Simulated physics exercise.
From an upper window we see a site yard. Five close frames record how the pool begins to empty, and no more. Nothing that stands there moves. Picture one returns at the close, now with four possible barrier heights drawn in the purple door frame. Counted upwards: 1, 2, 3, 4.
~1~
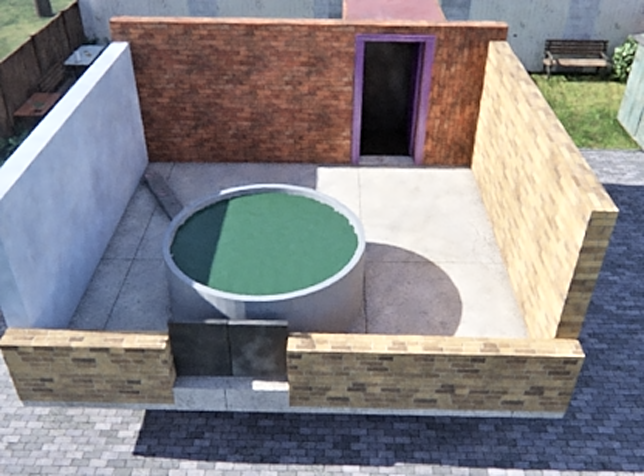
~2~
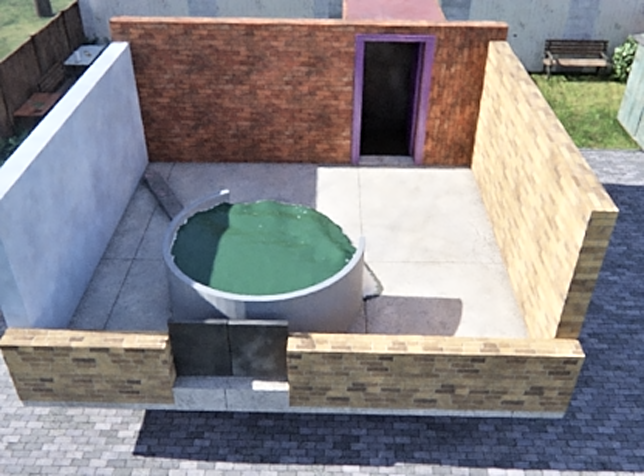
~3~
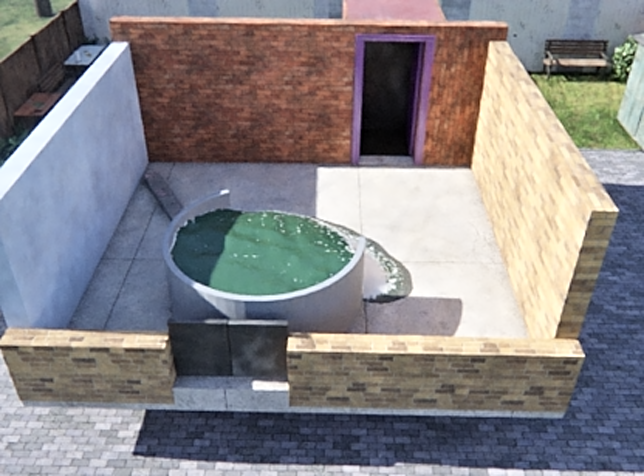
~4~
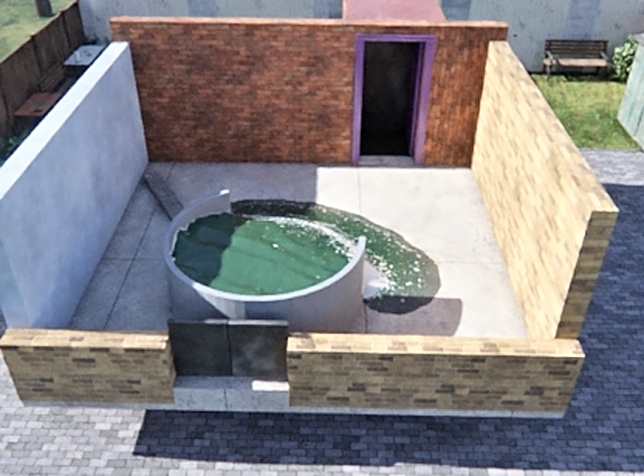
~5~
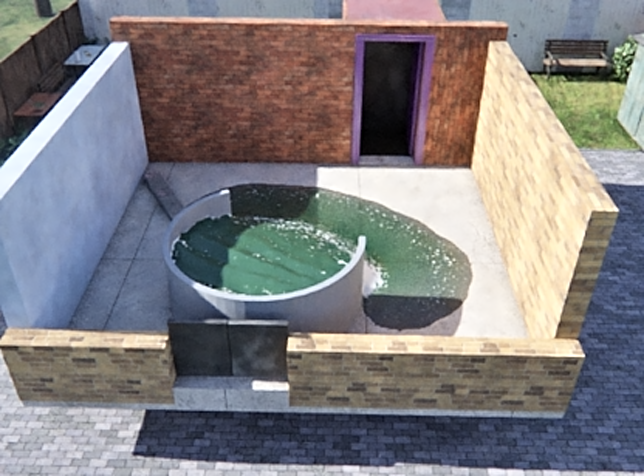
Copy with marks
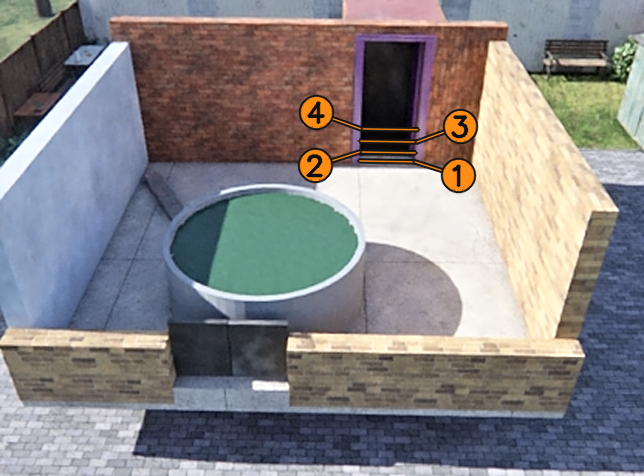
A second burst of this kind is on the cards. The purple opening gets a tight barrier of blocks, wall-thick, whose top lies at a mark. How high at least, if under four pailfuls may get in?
3 will do.
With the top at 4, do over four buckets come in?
No.
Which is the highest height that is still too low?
The answer is 2.
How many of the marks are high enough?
Two of them.
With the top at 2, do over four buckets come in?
Yes, it does.
On the marked copy, 1 at (386, 161); 2 at (387, 152); 3 at (388, 141); 4 at (389, 129); from the bottom up 1, 2, 3, 4.
For height 1, dozens of bucketfuls pour in.
For height 2, about 9 bucketfuls get in.
For height 3, a splash gets over, under a bucket.
For height 4, nothing gets over.
